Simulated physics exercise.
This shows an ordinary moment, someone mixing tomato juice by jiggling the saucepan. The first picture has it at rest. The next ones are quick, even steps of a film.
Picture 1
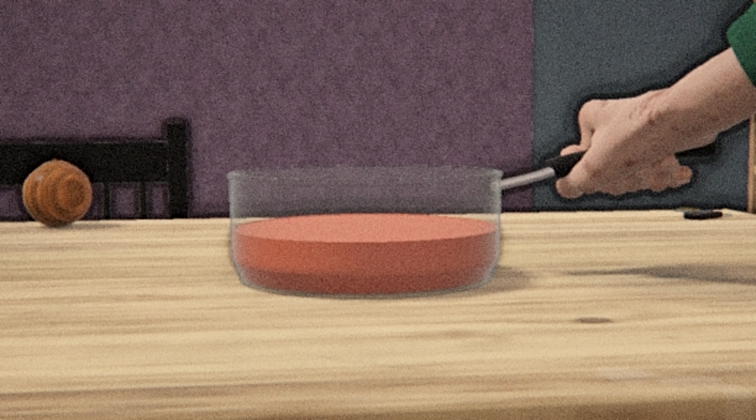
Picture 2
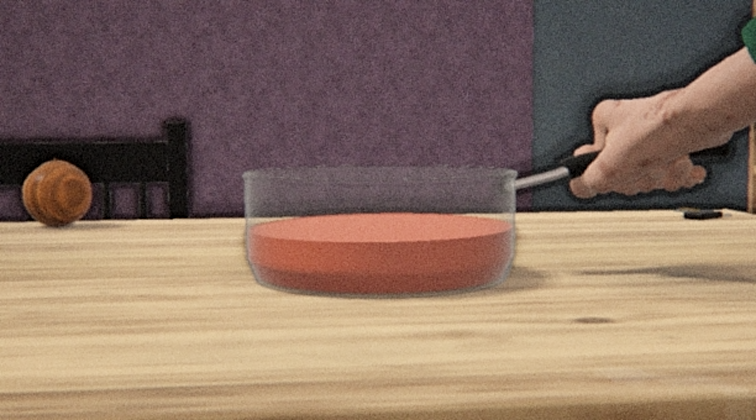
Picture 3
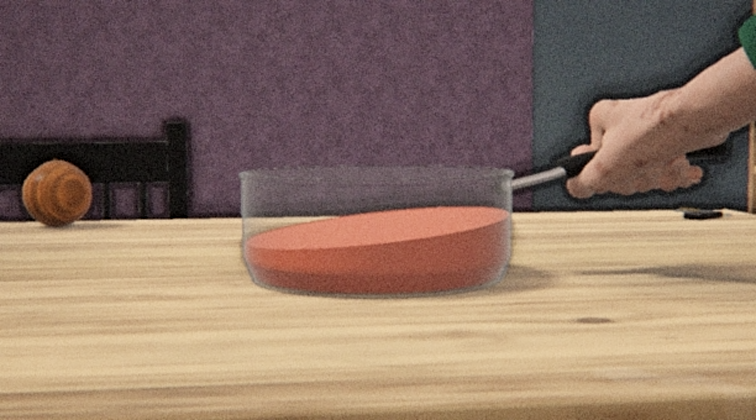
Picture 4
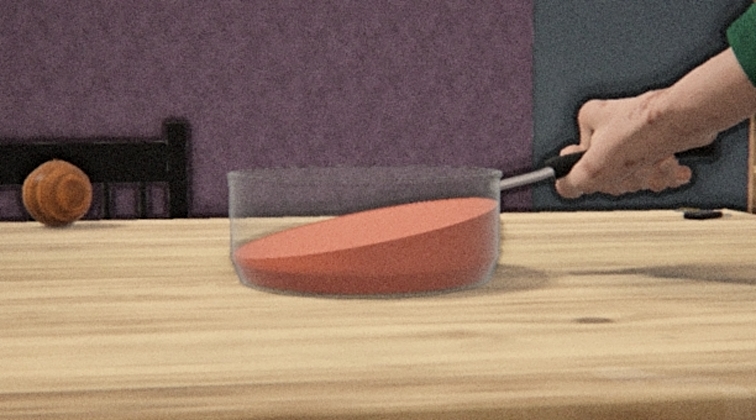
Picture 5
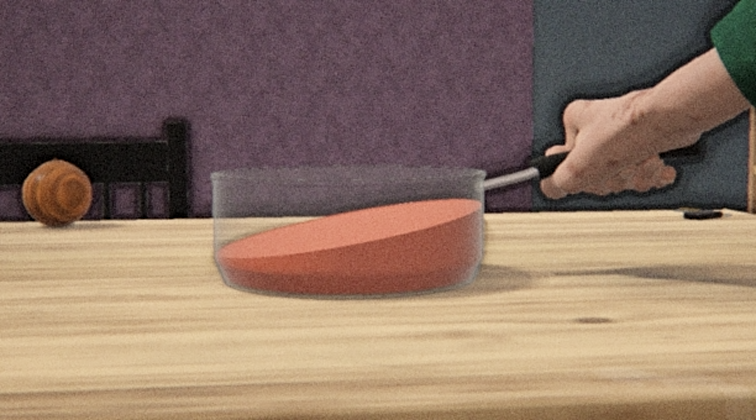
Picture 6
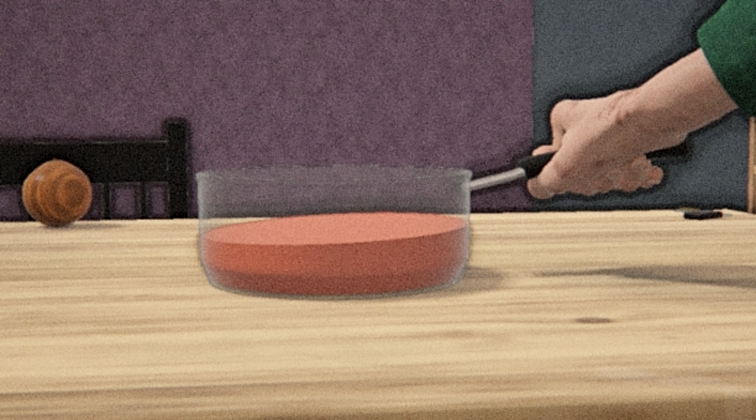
A hand jiggles a clear saucepan right, then left, as red liquid tilts up rightward and levels.
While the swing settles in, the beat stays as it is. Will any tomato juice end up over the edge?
My guess is the liquid is going to run over the sides.
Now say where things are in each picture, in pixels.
In the first frame, saucepan (365, 222) about half full; at rest.
In the second frame, saucepan about half full, surface at (380, 228); surface about level.
In the third frame, saucepan (377, 222) about half full; surface a little higher on the right.
In the fourth frame, saucepan about half full, surface at (365, 228); surface clearly higher on the right.
In the fifth frame, saucepan (350, 222) about half full; surface clearly higher on the right.
In the sixth frame, saucepan about half full, surface at (335, 229); surface about level.
Shortly, the highest wave so far comes most of the way to the rim.
Then, the highest wave so far goes over the rim.
At the finish, the highest wave so far goes over the rim; some is on the top.
